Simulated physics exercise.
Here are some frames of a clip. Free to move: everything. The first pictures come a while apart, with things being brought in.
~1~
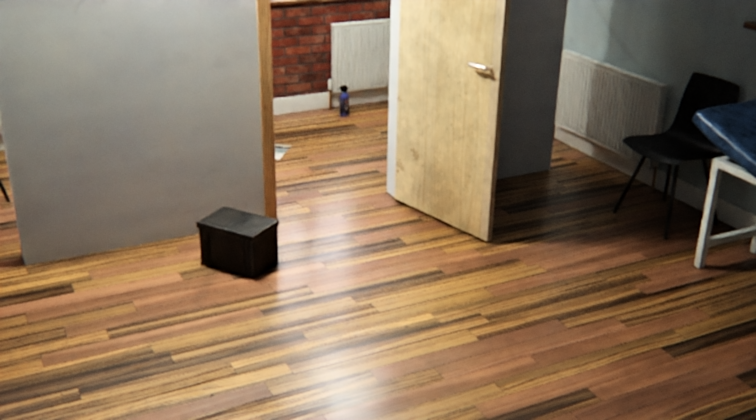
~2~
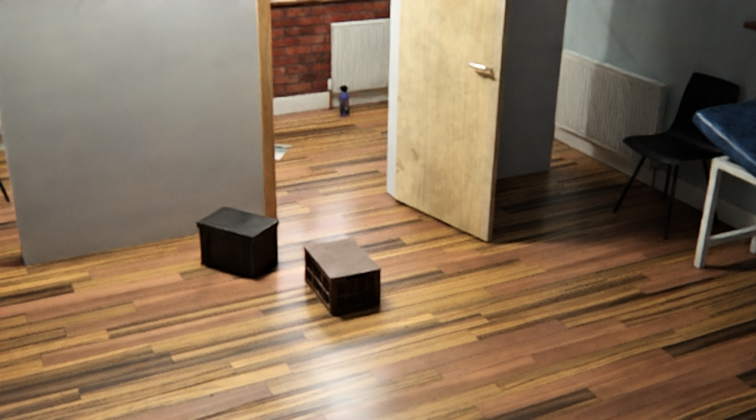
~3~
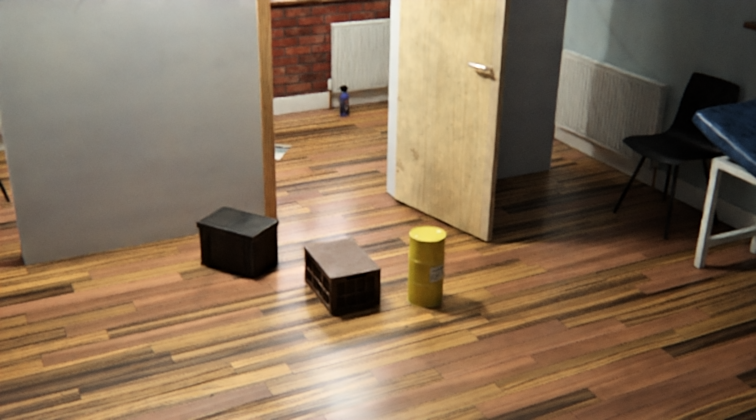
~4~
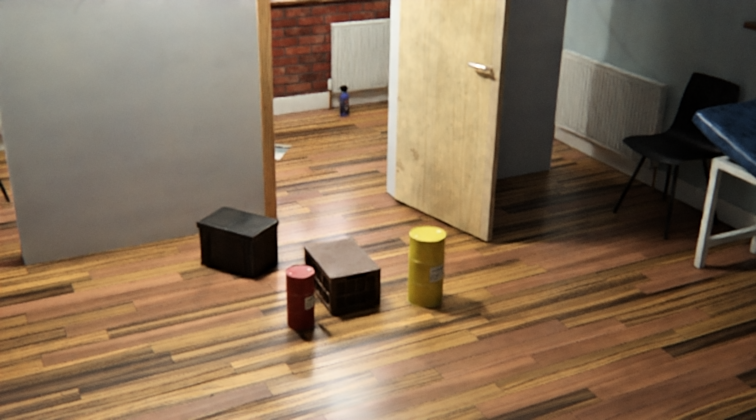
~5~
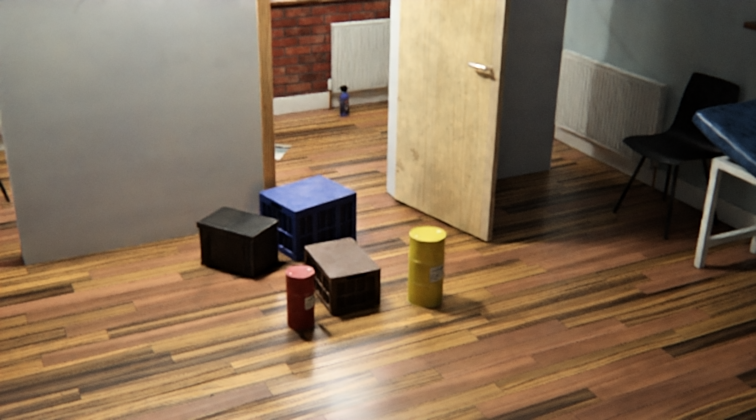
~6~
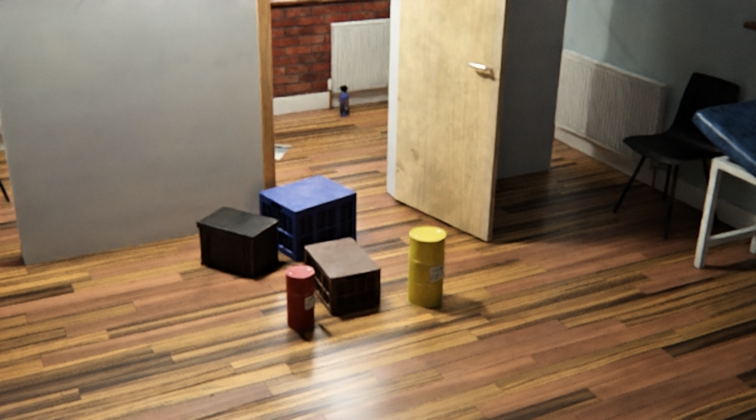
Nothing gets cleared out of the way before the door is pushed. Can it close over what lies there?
My guess: Door kept ajar.
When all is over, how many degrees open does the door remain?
The answer is roughly 30°.
Then, 0.90 s later than the last frame, door 72° open.
Then, 1.50 s later than the last frame, door 41° open; blue chest moved a little near (304, 216).
When it is over, door 28° open; moved from the start, blue chest; the other 4 as before. End places, in pixels of the last picture, blue chest near (287, 213).
